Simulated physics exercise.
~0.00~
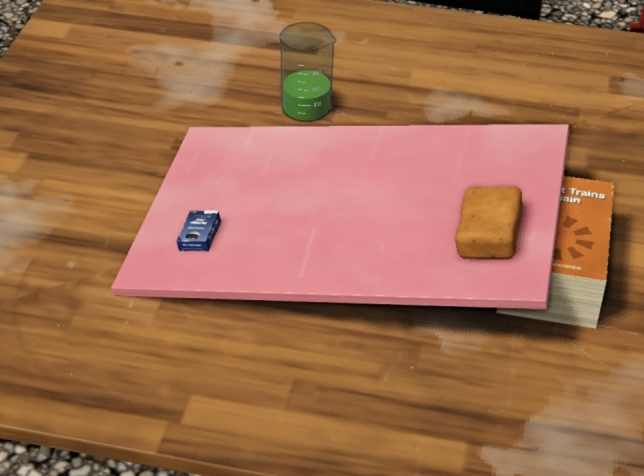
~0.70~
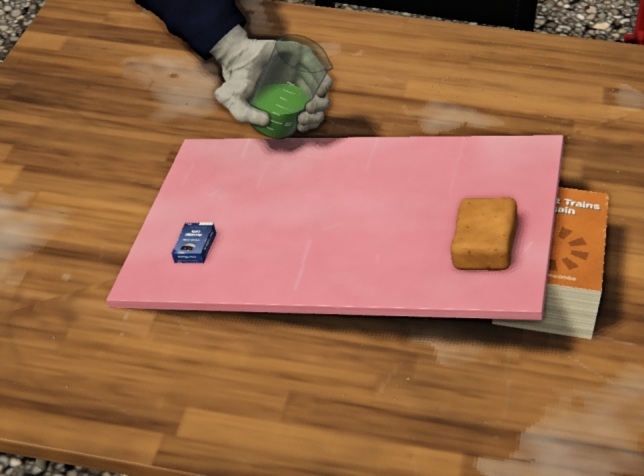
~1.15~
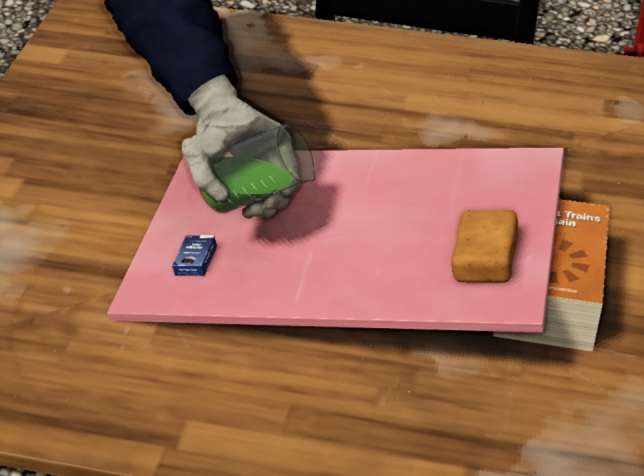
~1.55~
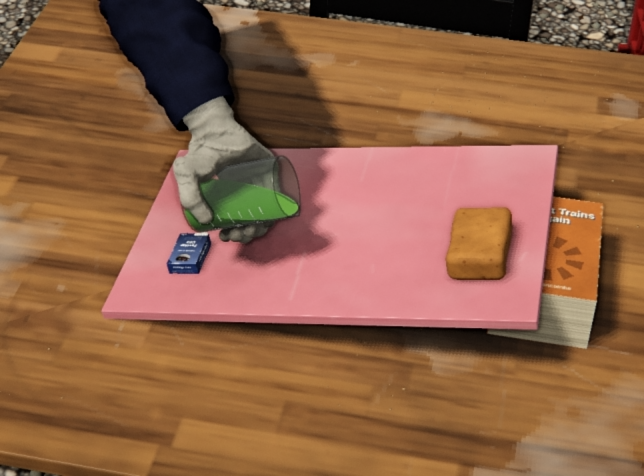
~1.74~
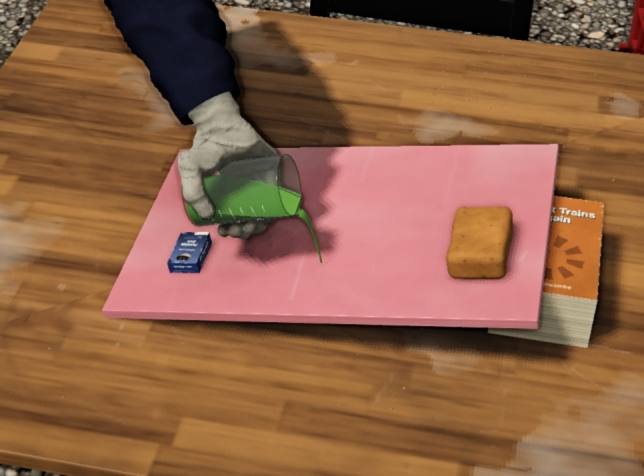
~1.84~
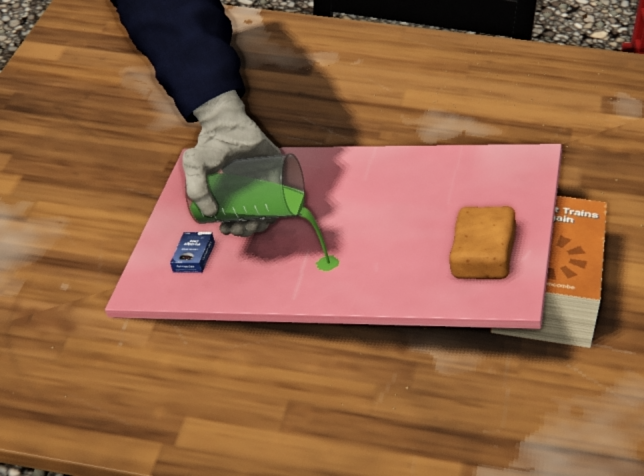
Gloved hand lifting a beaker of green liquid and pouring a thin stream onto a pink board between a small blue carton and bread.
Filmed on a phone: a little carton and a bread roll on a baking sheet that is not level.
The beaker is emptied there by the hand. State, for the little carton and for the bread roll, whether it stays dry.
Little carton: No, it gets wet. Bread roll: Yes, it stays dry.
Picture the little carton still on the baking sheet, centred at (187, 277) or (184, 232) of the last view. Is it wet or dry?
It gets caught at the first place and gets caught at the second.
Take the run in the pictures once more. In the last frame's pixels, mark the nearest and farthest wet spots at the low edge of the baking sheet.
Roughly (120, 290) to (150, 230).
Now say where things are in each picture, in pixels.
The first frame shows the baking sheet slopes down to the left; beaker (306, 72) about a third full; little carton (199, 231); bread roll (490, 222).
The second frame shows beaker (287, 87) tipped 20° with all of its load; little carton (194, 243).
The third frame shows beaker (256, 169) tipped 55° with all of its load; bread roll (486, 246).
The fourth frame shows the baking sheet slopes down to the left; beaker (242, 195) tipped 70° with all of its load; little carton (189, 253).
The fifth frame shows the first of it lands; beaker (243, 191) tipped 70° with all of its load; bread roll (481, 242).
The sixth frame shows the first of it lands; beaker (247, 190) tipped 75° with all of its load; little carton (193, 252); bread roll (484, 242).
After 2.6 s, it runs down to the left; the little carton is dry; the bread roll is dry.
After 4.3 s, it runs down to the left and off the end; the little carton is wet; the bread roll is dry.
After 8.2 s, it runs down to the left and off the end; the little carton is wet; the bread roll is dry.
